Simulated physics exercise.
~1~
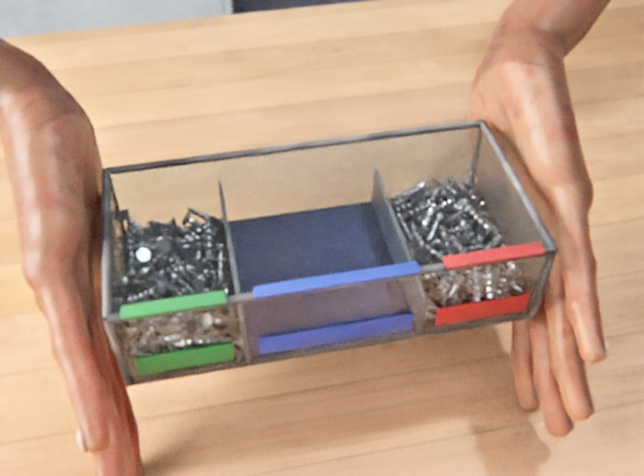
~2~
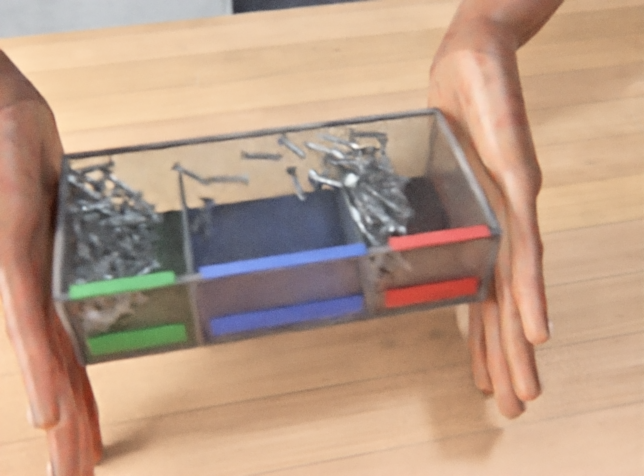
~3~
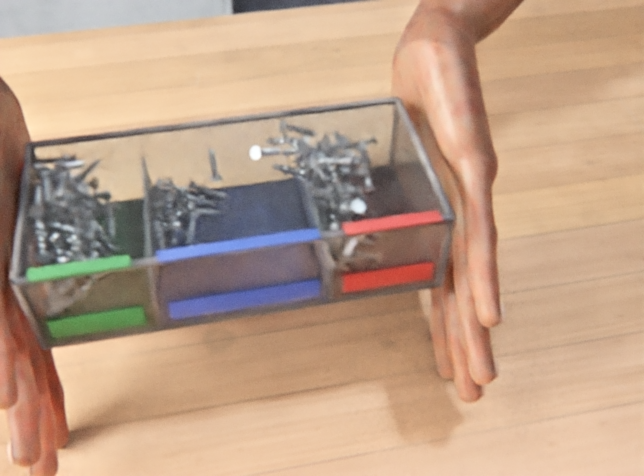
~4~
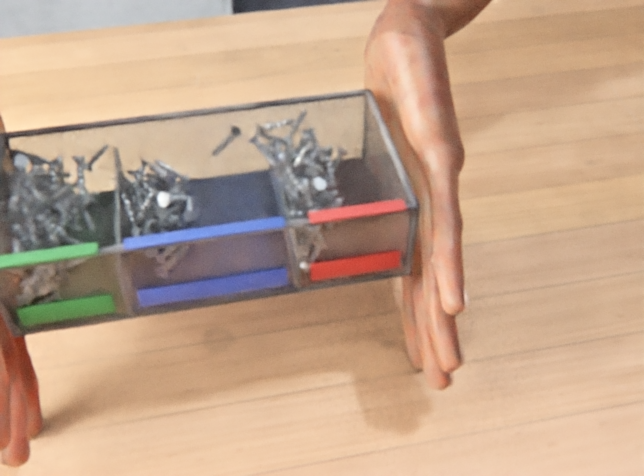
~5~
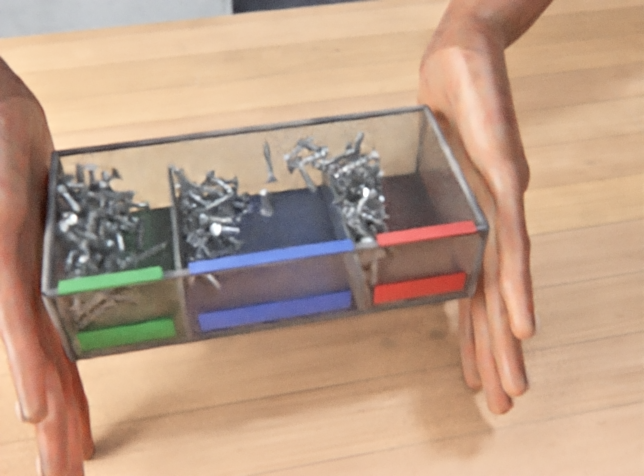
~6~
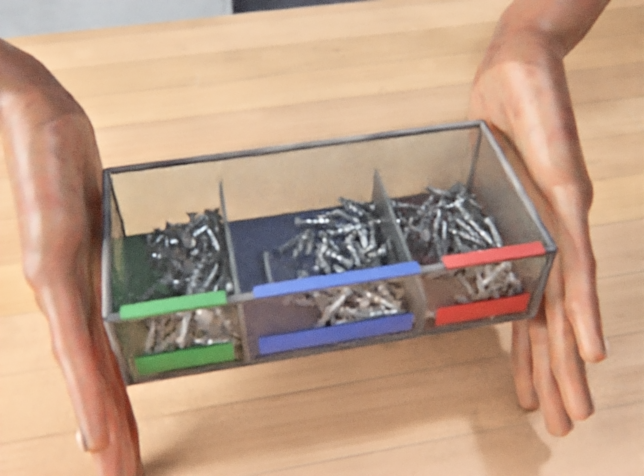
The footage shows two hands holding a clear box of small metal screws over a wooden table, with screws in the green and red end compartments. The hands move it left, then back right, and some screws spill into the blue middle compartment, leaving all three partly filled.
